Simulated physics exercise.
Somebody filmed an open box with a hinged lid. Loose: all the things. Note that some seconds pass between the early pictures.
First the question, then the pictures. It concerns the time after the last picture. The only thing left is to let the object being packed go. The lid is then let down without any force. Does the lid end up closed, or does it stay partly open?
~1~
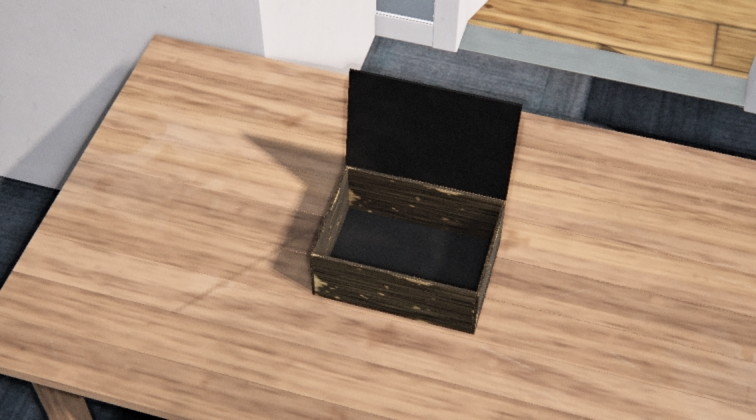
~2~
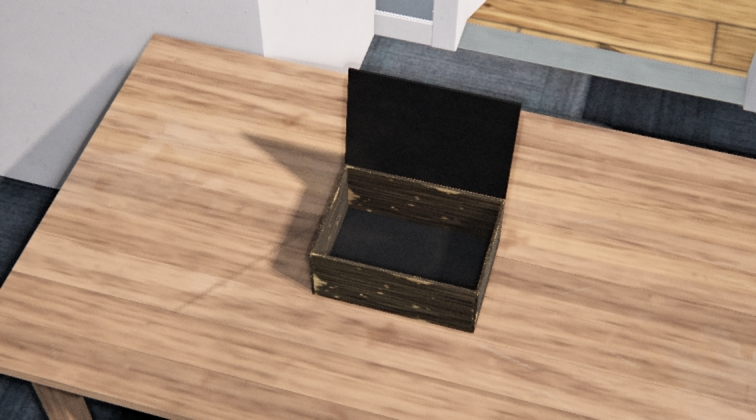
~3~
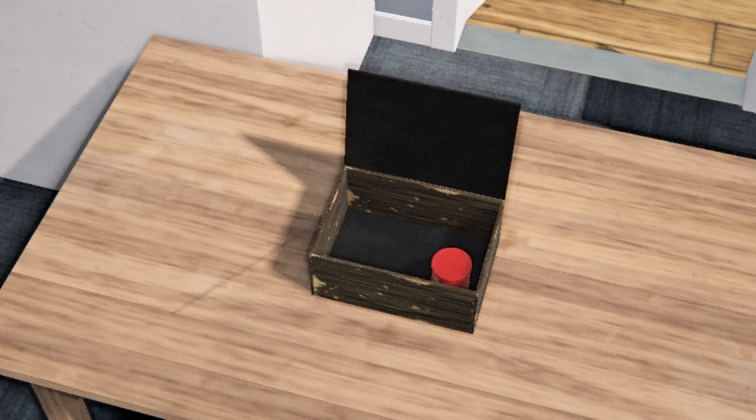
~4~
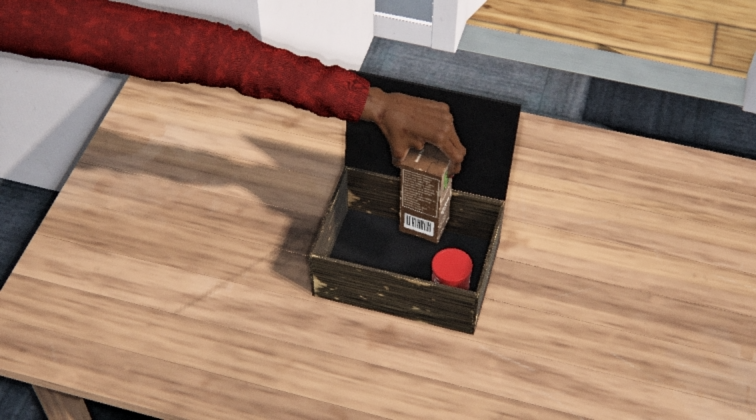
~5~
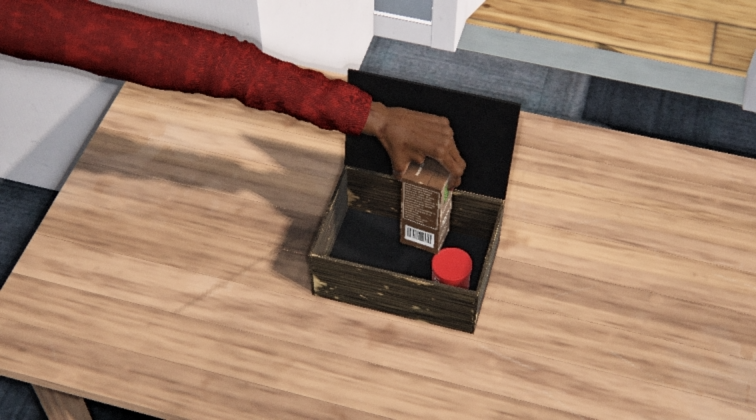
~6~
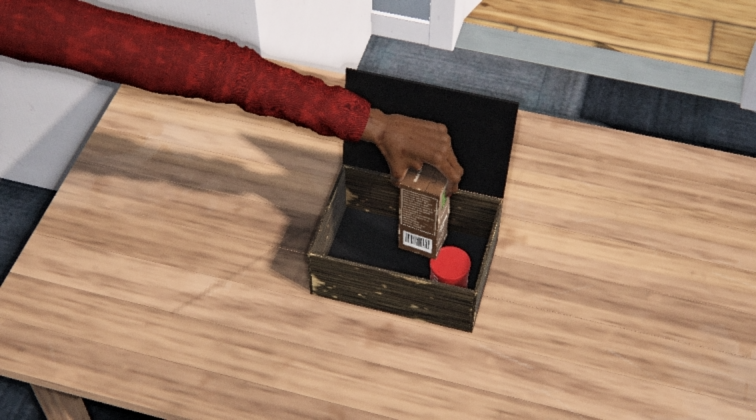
The lid ends up closed.
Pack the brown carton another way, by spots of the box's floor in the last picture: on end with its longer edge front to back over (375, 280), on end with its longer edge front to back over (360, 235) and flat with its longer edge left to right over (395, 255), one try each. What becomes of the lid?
Well, the first try leaves the lid standing open, the second leaves it standing open, and the third leaves it lying shut.
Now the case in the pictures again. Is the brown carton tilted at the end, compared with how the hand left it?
At the finish the brown carton goes crooked.
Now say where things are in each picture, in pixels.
In the first picture, the last thing is not in view yet.
In the second picture, the last thing is not in view yet.
In the third picture, the last thing is not in view yet; red tin (451, 277).
The fourth picture shows on its way; brown carton (426, 192); red tin (451, 278).
The fifth picture shows on its way; brown carton (426, 205); red tin (451, 277).
The sixth picture shows put in, still held; brown carton (424, 211); red tin (449, 276).
Then, 0.50 s later than the last frame, brown carton on its side near (384, 236).
Then, 1.50 s later than the last frame, lid 65° above the rim; brown carton on its side near (384, 240).
Then, 2.00 s later than the last frame, lid 16° above the rim; brown carton on its side near (384, 240).
When it is over, lid shut; lying over in the box, brown carton; red tin as before. End places, in pixels of the last picture, brown carton near (384, 240).
